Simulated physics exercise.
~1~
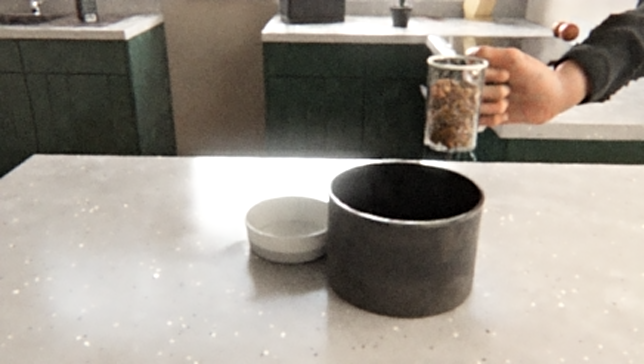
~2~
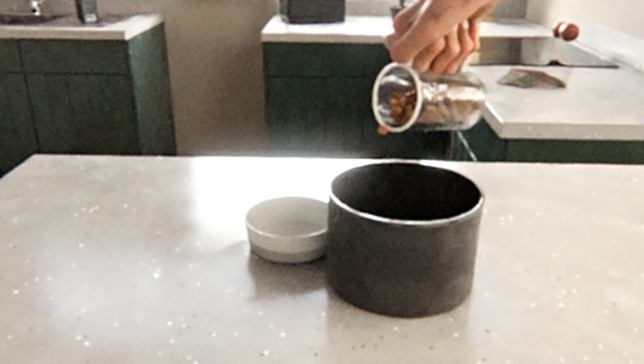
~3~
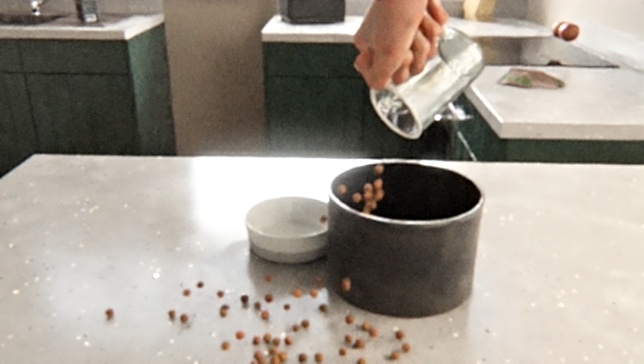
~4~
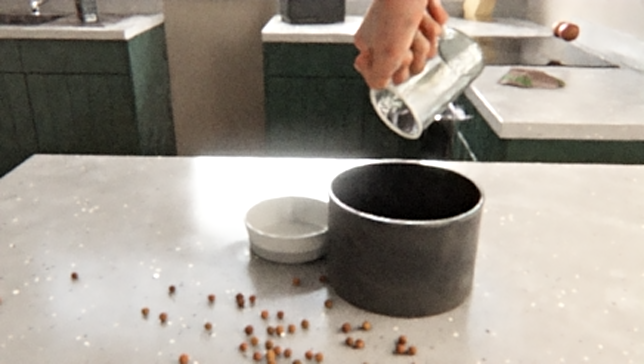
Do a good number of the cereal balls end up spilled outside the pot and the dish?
Yes, a fair share of the balls scatter over the counter in front, although most of them go into the black pot. The white dish catches practically none.
